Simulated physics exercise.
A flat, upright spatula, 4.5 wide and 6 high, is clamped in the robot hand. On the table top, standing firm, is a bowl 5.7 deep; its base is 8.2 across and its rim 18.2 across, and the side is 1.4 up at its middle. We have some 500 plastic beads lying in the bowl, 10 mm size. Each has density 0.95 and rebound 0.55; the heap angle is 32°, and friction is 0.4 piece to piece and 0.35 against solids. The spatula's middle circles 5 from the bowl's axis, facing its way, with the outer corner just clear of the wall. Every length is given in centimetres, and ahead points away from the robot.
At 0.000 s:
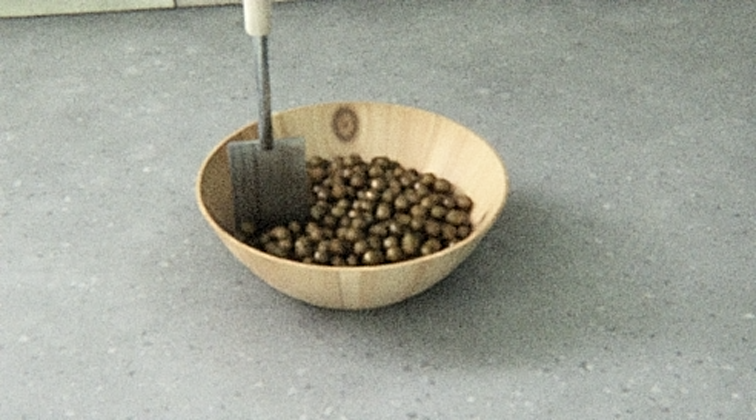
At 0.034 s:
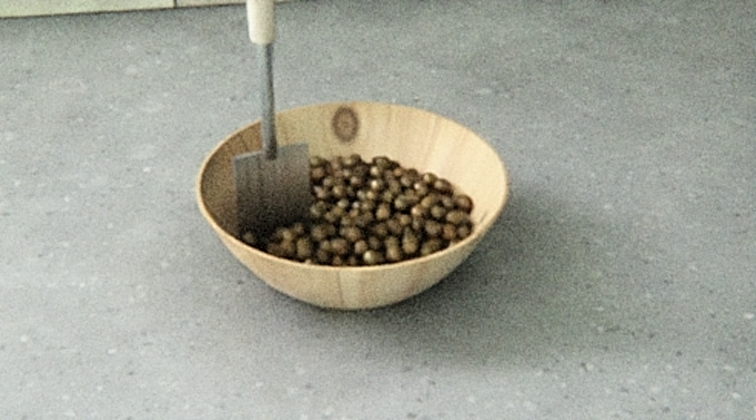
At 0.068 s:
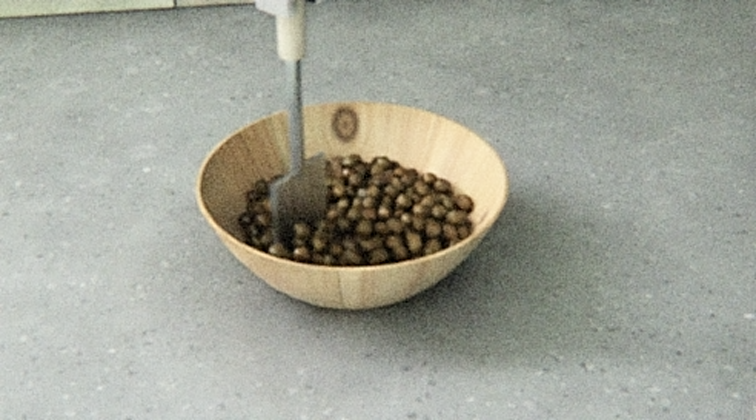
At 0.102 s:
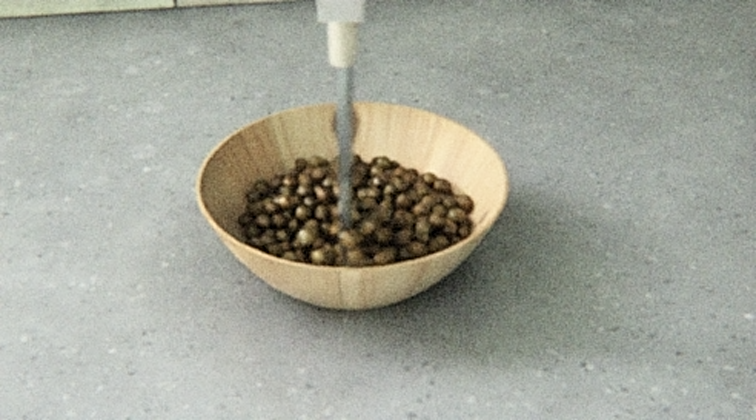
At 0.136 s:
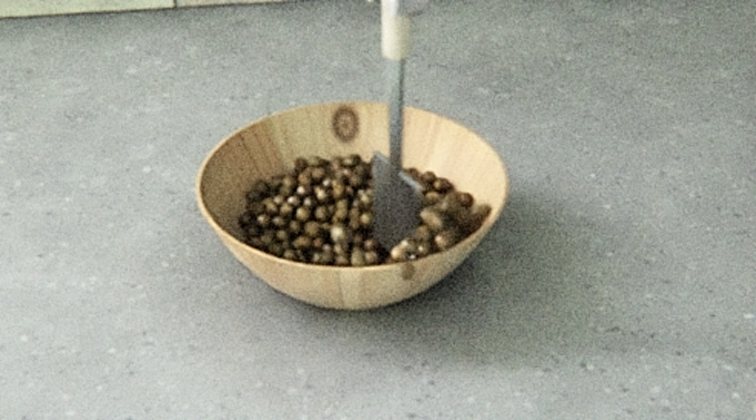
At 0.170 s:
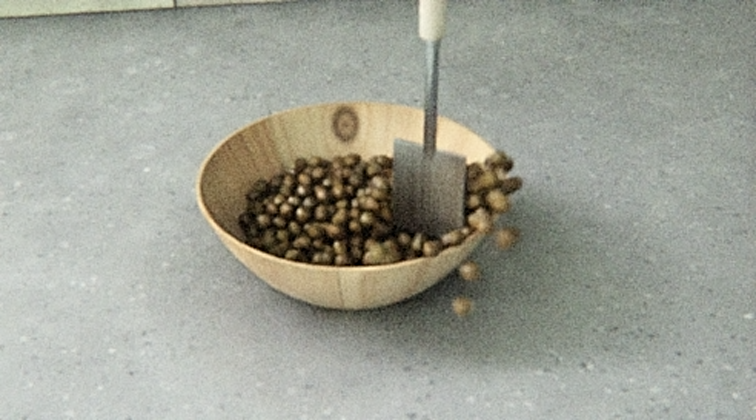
On a speckled grey tabletop, a pale-handled spatula sweeping rightward through brown beads in a wooden bowl, pushing several over the rim.
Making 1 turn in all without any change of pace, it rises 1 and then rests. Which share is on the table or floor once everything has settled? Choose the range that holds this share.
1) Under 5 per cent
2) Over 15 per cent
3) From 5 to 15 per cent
Answer: 2.
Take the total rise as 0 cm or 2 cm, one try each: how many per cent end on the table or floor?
25 % and 10 %.
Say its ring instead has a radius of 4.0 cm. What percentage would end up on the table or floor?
That would give close to 35 per cent.
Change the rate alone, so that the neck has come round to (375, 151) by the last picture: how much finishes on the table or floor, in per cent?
It works out to roughly 10 percent.
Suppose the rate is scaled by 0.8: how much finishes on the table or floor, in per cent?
Close to 15 in a hundred.
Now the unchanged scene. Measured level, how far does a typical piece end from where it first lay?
I'd put it at roughly 1 centimetres.
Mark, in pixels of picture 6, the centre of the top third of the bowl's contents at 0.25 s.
I'd put its middle near (367, 170).
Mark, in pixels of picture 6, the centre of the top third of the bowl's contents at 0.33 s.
I'd put it close to (297, 188).
By 0.25 s, 224° round, highest piece 11 above the table; 457 in the bowl, 6 on the table or floor, 35 in flight or on the tool.
By 0.33 s, 302° round, highest piece 10 above the table; 427 in the bowl, 27 on the table or floor, 44 in flight or on the tool.
By 0.57 s, 0° round, highest piece 4 above the table; 393 in the bowl, 105 on the table or floor.
By 1.27 s, 0° round, highest piece 4 above the table; 393 in the bowl, 105 on the table or floor.
Final count, 393 in the bowl, 105 on the table or floor. That is 21 % on the table or floor.
